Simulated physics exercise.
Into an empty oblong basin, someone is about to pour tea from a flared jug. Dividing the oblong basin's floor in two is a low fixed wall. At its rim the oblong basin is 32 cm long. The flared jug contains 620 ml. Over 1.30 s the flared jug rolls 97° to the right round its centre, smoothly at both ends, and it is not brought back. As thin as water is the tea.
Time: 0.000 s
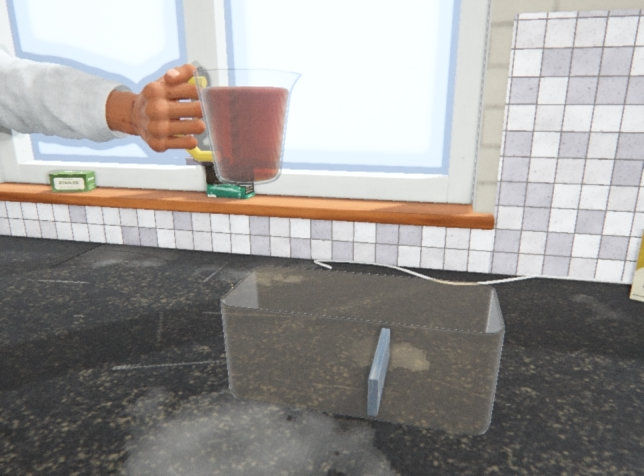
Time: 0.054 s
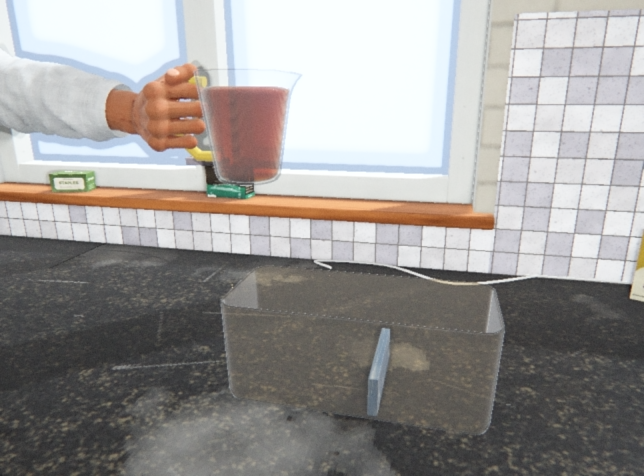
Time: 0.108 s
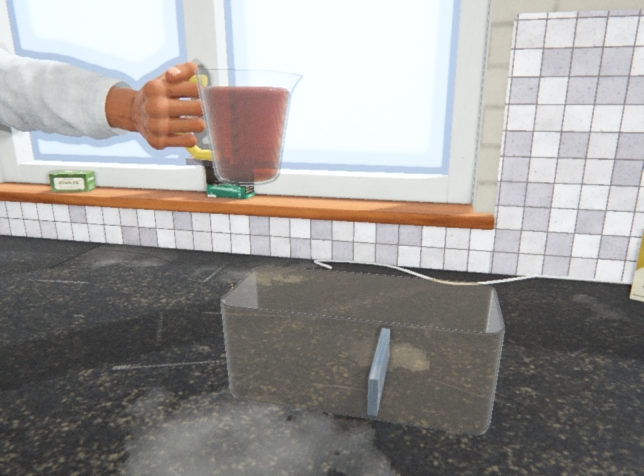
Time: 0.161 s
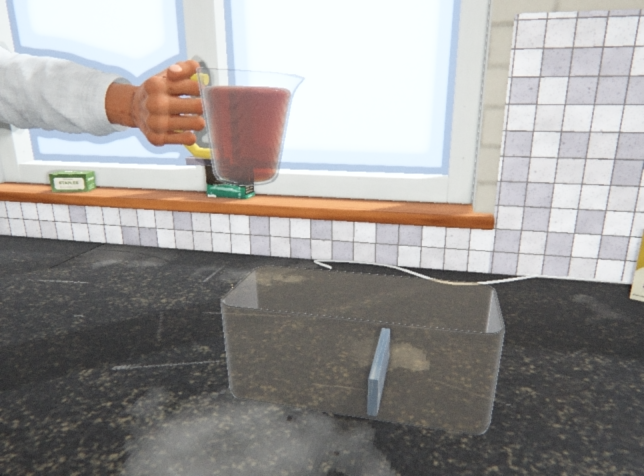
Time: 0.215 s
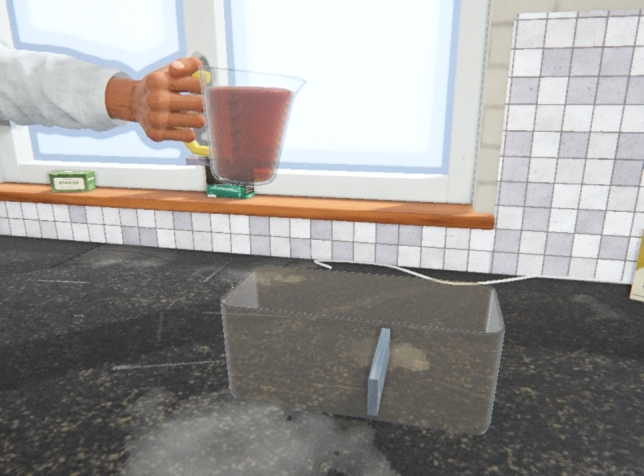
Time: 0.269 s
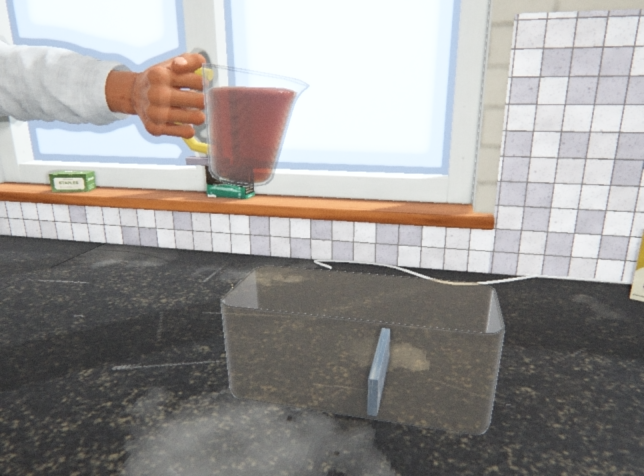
The video shows a hand holding a flared glass jug of reddish-brown tea above an empty, transparent oblong basin with a low inner wall on a dark countertop; the jug stays almost still, then tilts slightly to the right.
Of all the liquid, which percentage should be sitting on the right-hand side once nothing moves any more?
Around 51 per cent should be sitting there.
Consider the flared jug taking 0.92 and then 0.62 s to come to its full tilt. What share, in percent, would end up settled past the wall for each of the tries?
Some 45 and 40 per cent, in that order.
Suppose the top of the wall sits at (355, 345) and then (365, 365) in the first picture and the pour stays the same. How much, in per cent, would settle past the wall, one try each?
Some 95 in a hundred, then some 80 in a hundred.
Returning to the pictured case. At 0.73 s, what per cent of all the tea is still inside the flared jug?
I'd put it near 82 percent.
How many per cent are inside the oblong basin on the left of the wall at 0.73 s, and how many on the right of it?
Left about 2, right about 0.
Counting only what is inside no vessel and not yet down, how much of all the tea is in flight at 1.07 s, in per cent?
Some 24 per cent.
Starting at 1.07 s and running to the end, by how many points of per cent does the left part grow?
Close to 38% of the whole.
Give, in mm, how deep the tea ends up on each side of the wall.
About 12 mm left, about 20 mm right.
After 0.73 s the tilt is 58° and 81 per cent is still to pour, 2 is left of the wall and 0 right of it.
After 1.07 s the tilt is 89° and 32 per cent is still to pour, 10 is left of the wall and 33 right of it.
After 1.42 s the tilt is 97° and 2 per cent is still to pour, 41 is left of the wall and 51 right of it.
After 1.80 s the tilt is 97° and 0 per cent is still to pour, 47 is left of the wall and 51 right of it.
In the end 47 per cent lies left of the wall, 51 right of it and 2 outside.
